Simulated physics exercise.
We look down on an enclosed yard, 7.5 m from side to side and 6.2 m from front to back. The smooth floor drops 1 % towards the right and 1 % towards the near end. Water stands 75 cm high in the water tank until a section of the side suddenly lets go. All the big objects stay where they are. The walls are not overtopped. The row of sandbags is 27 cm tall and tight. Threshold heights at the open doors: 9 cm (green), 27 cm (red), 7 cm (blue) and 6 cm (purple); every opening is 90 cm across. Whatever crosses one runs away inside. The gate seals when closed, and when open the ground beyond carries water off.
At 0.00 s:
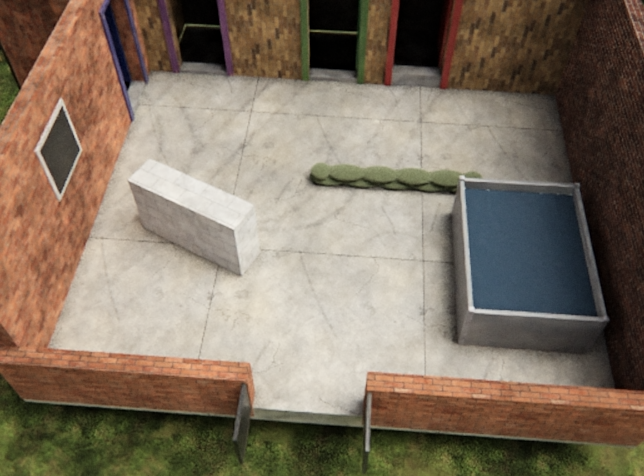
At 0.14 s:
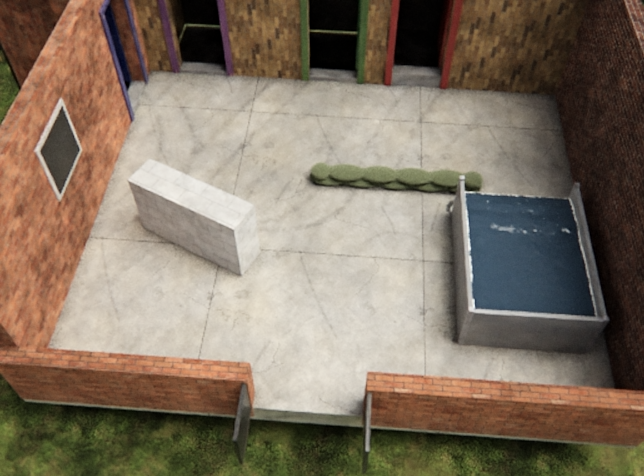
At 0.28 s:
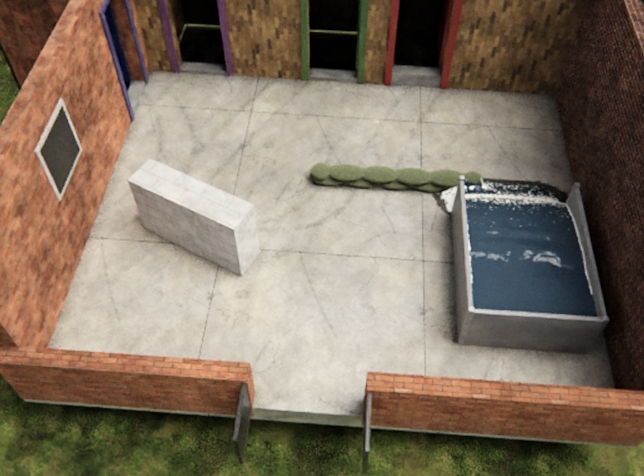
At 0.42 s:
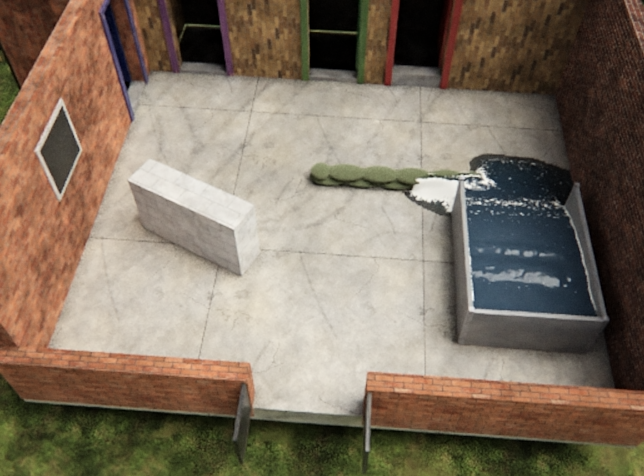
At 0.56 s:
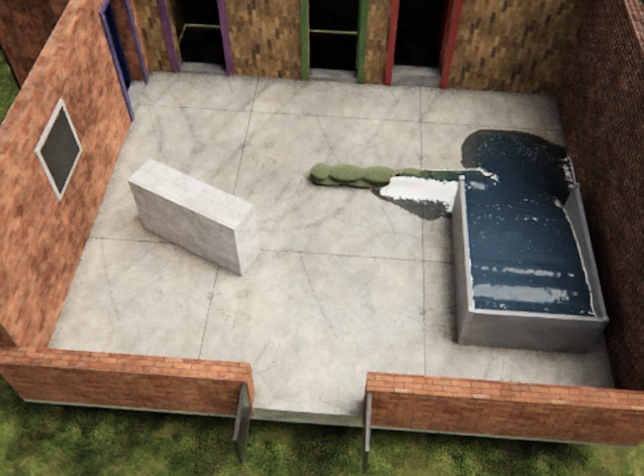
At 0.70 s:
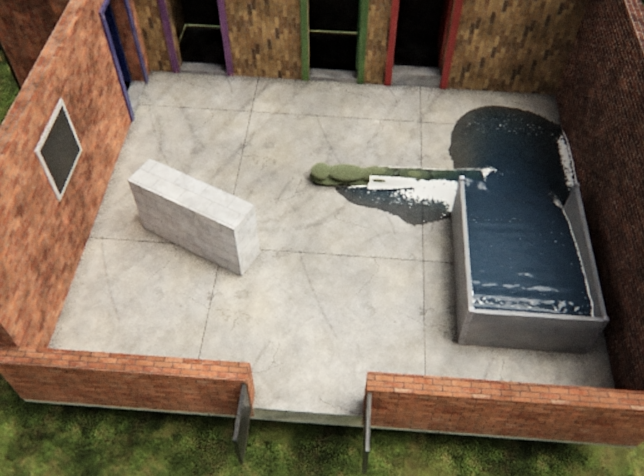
A brick-walled yard with a pale, smooth floor is seen from high above by a still camera, with purple, green and red doorways along the far wall. A grey tank of blue water stands at right, a green hedge beside its far end, and a pale block at left. Water breaks from the tank's far side, spreads darkly across the floor beyond, and runs foaming leftward along the hedge.
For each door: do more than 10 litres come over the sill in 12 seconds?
The water let in: At the green door it stays under the limit; at the red door it stays under the limit; at the blue door it passes the limit; at the purple door it exceeds the limit.
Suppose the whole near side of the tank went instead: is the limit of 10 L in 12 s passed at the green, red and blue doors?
Against that limit: Green not over, red not over, blue under.
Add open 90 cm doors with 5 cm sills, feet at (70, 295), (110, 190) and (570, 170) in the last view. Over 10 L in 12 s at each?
In that order: Not over, past it, over.
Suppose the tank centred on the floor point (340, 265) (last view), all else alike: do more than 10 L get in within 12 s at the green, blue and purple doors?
Against that limit: Green above, blue past it, purple above.
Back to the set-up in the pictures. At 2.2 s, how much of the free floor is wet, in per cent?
Near 35 per cent is wet.
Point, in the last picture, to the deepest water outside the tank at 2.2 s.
Near (540, 96).
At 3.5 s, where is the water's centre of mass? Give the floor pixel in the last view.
At about (441, 171).
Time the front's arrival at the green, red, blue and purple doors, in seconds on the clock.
Green 2.2 s, red 1.4 s, blue 4.0 s, purple 3.4 s.
After 1.4 s water covers 25 % of the floor and is deepest (58 cm) near (551, 103); green door not reached, red door 4 cm at the sill, 0 L in, blue door not reached, purple door not reached.
After 2.2 s water covers 35 % of the floor and is deepest (48 cm) near (540, 96); green door 2 cm at the sill, 0 L in, red door 19 cm at the sill, 0 L in, blue door not reached, purple door not reached.
After 3.5 s water covers 55 % of the floor and is deepest (26 cm) near (561, 153); green door 9 cm at the sill, 0 L in, red door 14 cm at the sill, 0 L in, blue door not reached, purple door 3 cm at the sill, 0 L in.
After 7.0 s water covers 80 % of the floor and is deepest (14 cm) near (121, 379); green door 4 cm at the sill, 0 L in, red door 5 cm at the sill, 0 L in, blue door 12 cm at the sill, 83 L in, purple door 8 cm at the sill, 1 L in.
After 12.0 s water covers 95 % of the floor and is deepest (14 cm) near (451, 308); green door 5 cm at the sill, 0 L in, red door 3 cm at the sill, 0 L in, blue door 3 cm at the sill, 105 L in, purple door 3 cm at the sill, 28 L in.
